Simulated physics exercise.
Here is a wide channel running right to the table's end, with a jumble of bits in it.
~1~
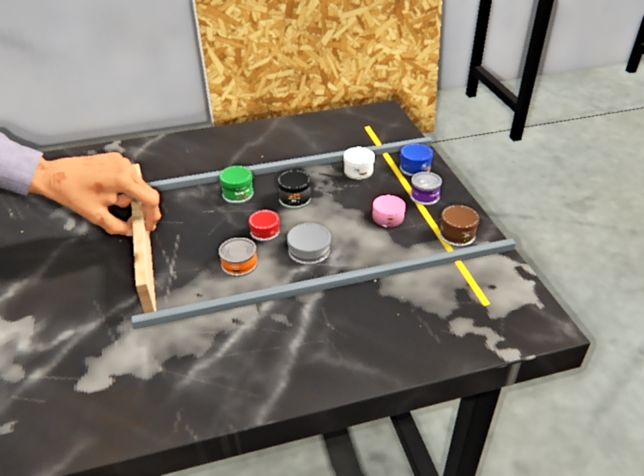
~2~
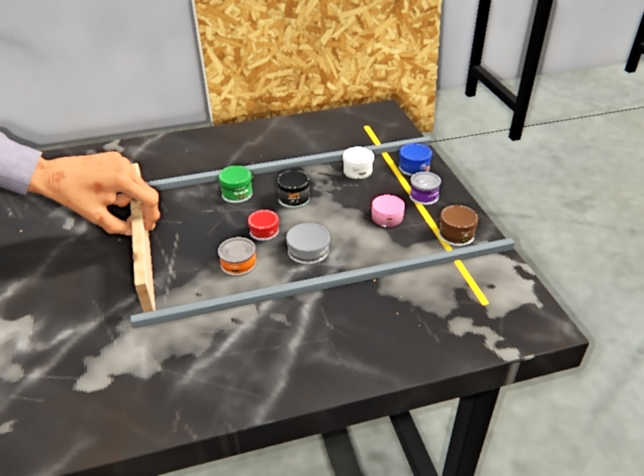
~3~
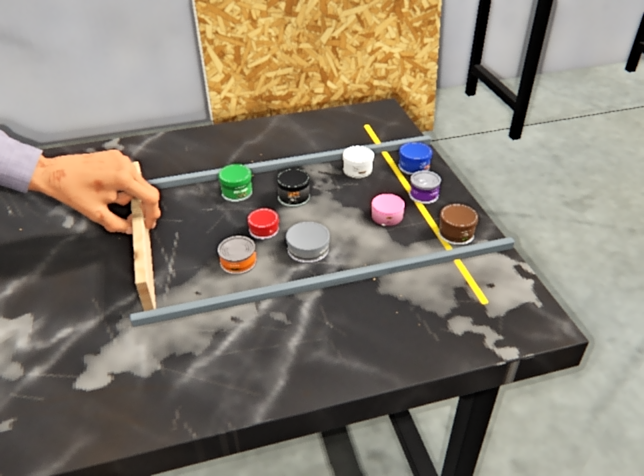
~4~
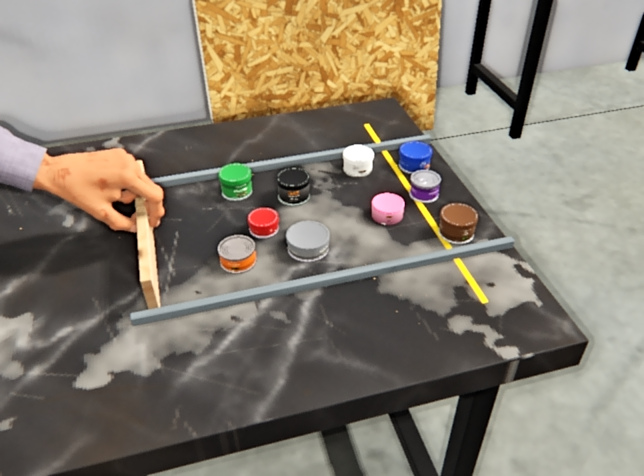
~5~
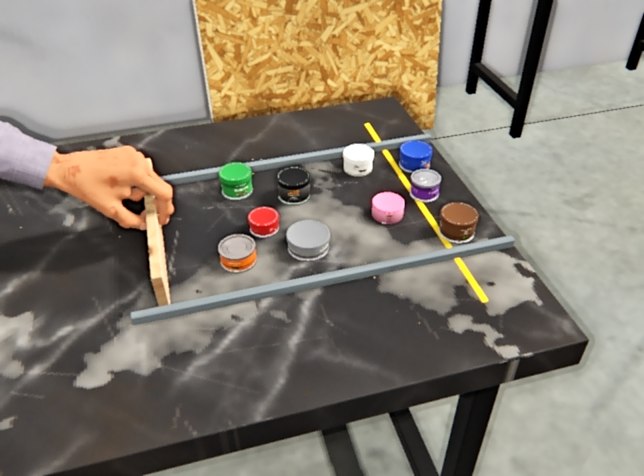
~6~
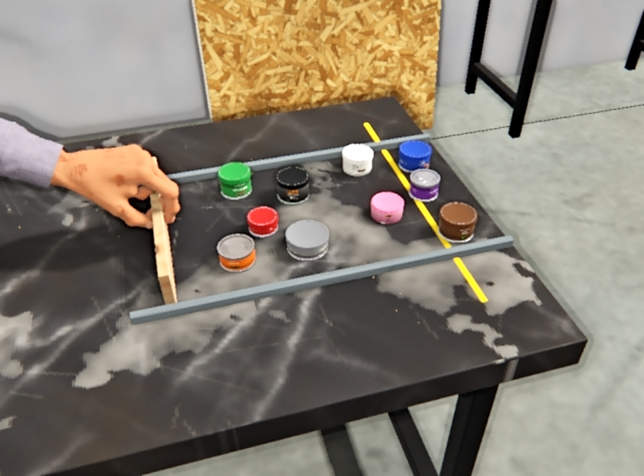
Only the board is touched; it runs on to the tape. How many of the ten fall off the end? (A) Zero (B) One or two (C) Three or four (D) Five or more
(B) One or two.
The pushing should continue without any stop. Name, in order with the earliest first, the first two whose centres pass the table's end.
Brown tin, blue tin.
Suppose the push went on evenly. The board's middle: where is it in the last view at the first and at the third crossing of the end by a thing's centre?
Near (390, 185) first, near (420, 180) second.
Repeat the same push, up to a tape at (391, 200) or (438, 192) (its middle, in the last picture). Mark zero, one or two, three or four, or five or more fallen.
Counts by place: Zero, then more than four.
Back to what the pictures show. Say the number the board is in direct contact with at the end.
4 in contact.
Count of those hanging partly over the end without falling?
Result: 2.
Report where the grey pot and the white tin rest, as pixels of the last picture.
Going in order, first (485, 213) and next (431, 146).
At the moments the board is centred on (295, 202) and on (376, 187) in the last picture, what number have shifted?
In order, the tallies are 5 and 10.
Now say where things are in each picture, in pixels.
The first frame shows blue tin (416, 160); brown tin (459, 226); purple pot (426, 189); board (142, 233); tape (416, 199).
The second frame shows brown tin (458, 226); board (141, 232).
The third frame shows purple pot (425, 188); red pot (264, 224).
The fourth frame shows blue tin (415, 158); white tin (358, 161).
The fifth frame shows brown tin (458, 223); black tin (294, 186).
The sixth frame shows blue tin (414, 157); brown tin (457, 223); purple pot (424, 186); board (161, 225); tape (414, 196).
A little later, none off yet; blue tin at rest near (414, 157); brown tin at rest near (457, 223); purple pot at rest near (424, 186).
When it is over, the number that fall off is one or two; down, brown tin and blue tin.
